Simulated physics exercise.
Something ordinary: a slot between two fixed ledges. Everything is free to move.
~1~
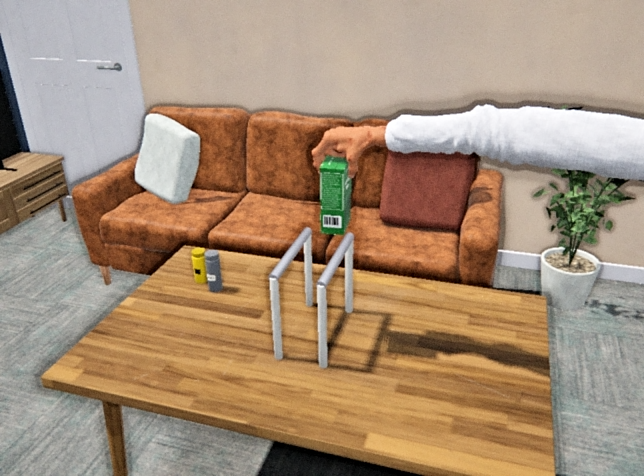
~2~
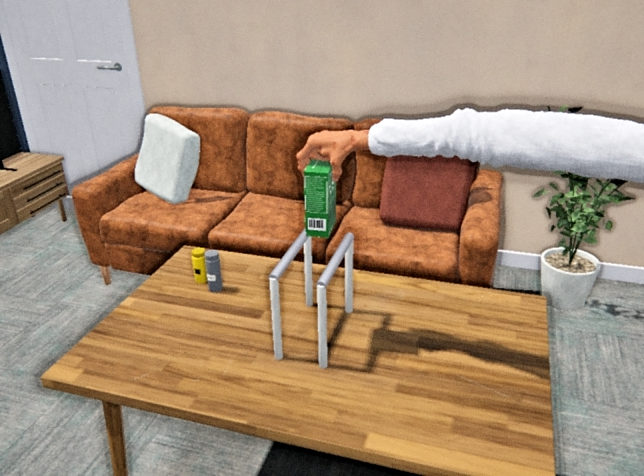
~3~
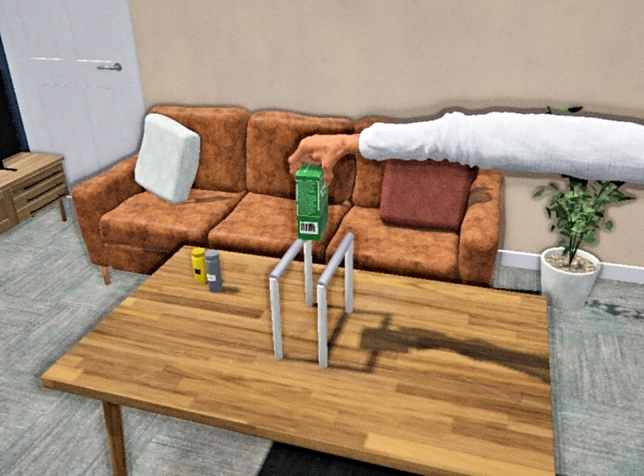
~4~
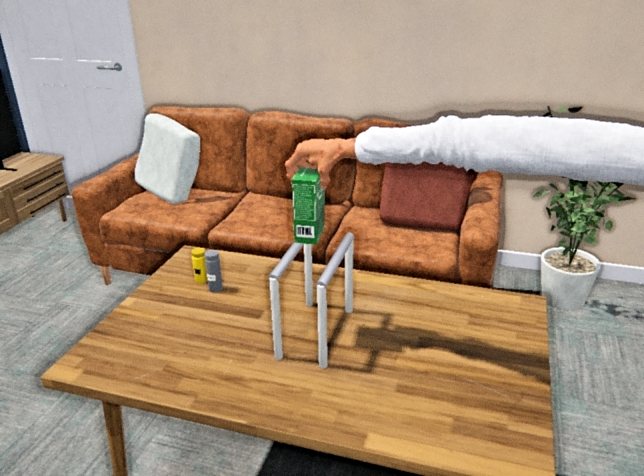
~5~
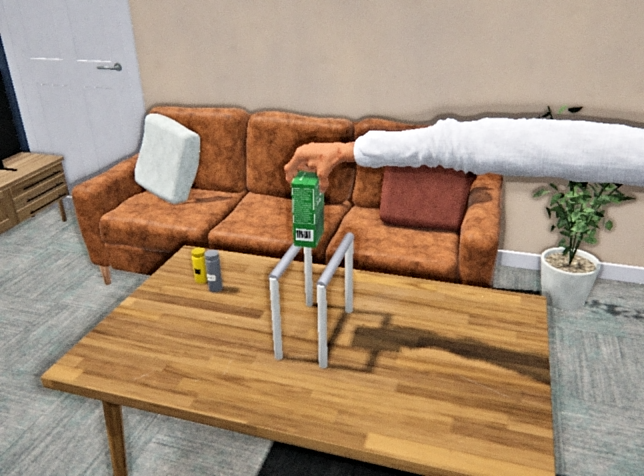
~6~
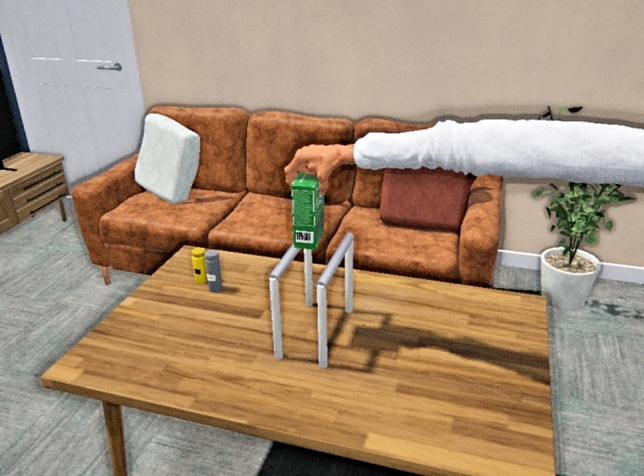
A hand in a white sleeve holds a green packet above a wooden table in a living room, seen from a fixed, slightly raised view. Two pale metal rails stand on the tabletop, with a yellow container and a grey shaker to their left, and an orange sofa with cushions and a potted plant behind. The hand carries the packet left and slightly down, then holds it still over the rails.
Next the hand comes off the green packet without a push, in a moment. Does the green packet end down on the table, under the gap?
The gap lets it pass.
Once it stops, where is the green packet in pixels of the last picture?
The object ends up somewhere near (311, 307).
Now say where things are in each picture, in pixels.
On its way; green packet (336, 194); grey shaker (214, 271), in the first frame.
On its way; green packet (321, 198); grey shaker (214, 271), in the second frame.
On its way; green packet (313, 201); grey shaker (214, 271), in the third frame.
On its way; green packet (309, 205); grey shaker (214, 271), in the fourth frame.
Held still over the gap; green packet (308, 208); grey shaker (214, 271), in the fifth frame.
Held still over the gap; green packet (308, 210); grey shaker (214, 271), in the sixth frame.
Then, 0.20 s later than the last frame, green packet moved a little near (309, 229).
Then, 0.30 s later than the last frame, green packet moved well along near (310, 280).
Then, 0.40 s later than the last frame, green packet moved well along near (311, 304).
When it is over, moved from the start, green packet; the other 2 as before. End places, in pixels of the last picture, green packet near (311, 307). The packet drops through.
